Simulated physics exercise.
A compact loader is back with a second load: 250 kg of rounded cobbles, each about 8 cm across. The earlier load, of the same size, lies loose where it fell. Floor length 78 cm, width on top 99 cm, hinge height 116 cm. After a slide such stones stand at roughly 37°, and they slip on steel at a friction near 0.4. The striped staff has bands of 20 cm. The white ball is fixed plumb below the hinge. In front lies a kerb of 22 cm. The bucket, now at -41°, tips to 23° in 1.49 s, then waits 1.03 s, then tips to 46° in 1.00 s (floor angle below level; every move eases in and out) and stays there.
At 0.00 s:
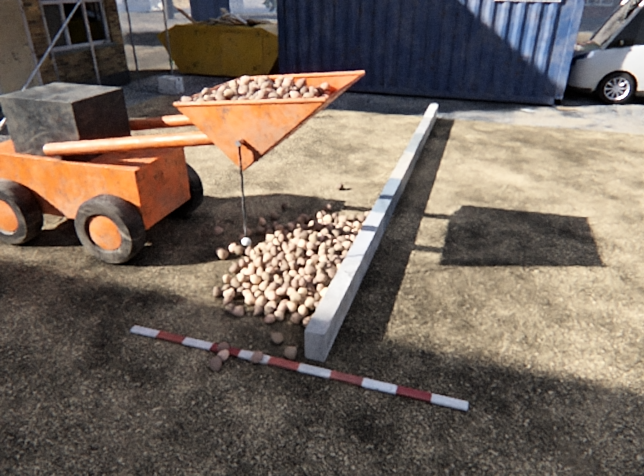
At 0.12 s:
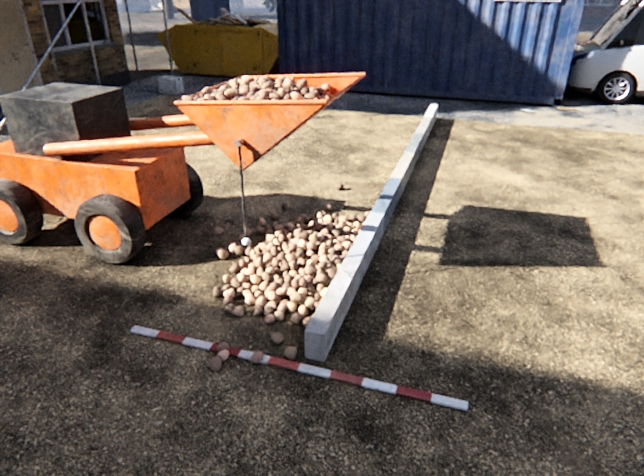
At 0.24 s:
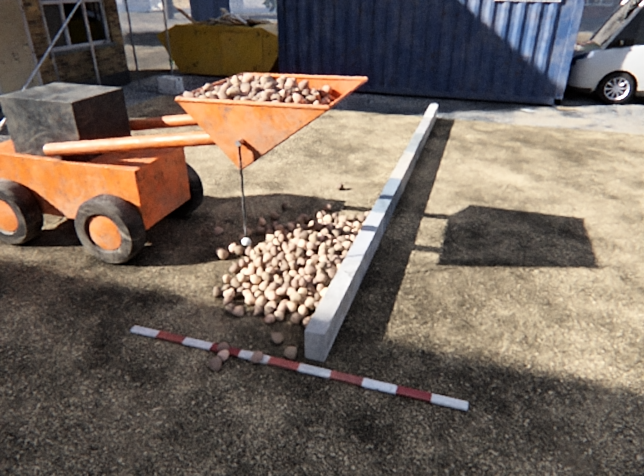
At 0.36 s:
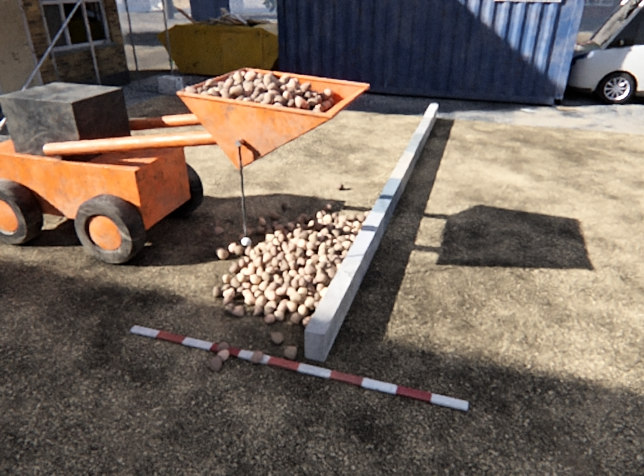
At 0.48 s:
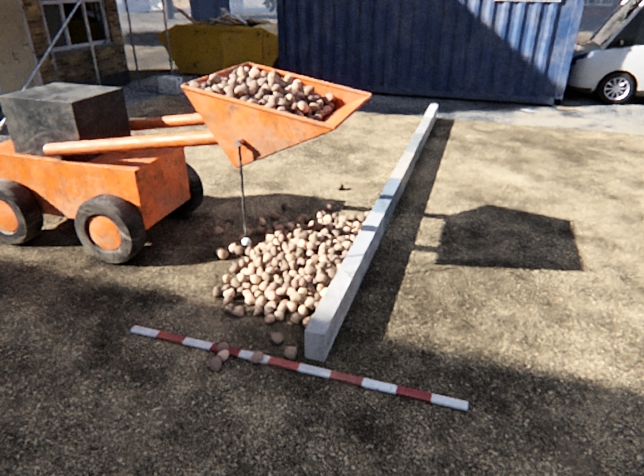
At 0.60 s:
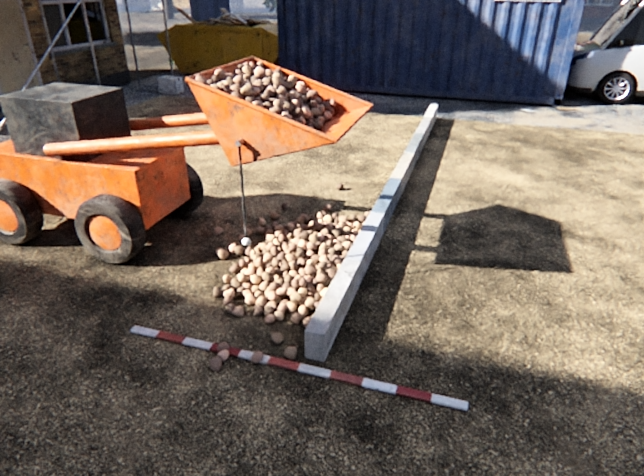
An orange loader held a bucket of round stones over a loose pile beside a pale kerb, then gradually tilted it, its right lip dipping and left side rising as the stones shifted inside.
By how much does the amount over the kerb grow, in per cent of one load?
Some 96 per cent is added.
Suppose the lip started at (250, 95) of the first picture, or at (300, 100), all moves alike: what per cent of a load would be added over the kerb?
Near 5 per cent from the first place, 60 from the second.
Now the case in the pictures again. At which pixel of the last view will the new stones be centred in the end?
Their middle is at about (403, 271).
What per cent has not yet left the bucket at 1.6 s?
It holds some 75 per cent.
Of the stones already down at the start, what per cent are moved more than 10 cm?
About 0 per cent.
After 1.1 s the floor is at 13°; in per cent of one load, 100 in the bucket, 100 on this side of the kerb; the foremost stones are at (344, 265).
After 1.6 s the floor is at 23°; in per cent of one load, 76 in the bucket, 118 on this side of the kerb, 5 over the kerb; the foremost stones are at (385, 237).
After 4.0 s the floor is at 46°; in per cent of one load, 0 in the bucket, 103 on this side of the kerb, 96 over the kerb; the foremost stones are at (526, 284).
After 6.4 s the floor is at 46°; in per cent of one load, 0 in the bucket, 103 on this side of the kerb, 96 over the kerb; the foremost stones are at (526, 284). Net gain over the kerb, 96.
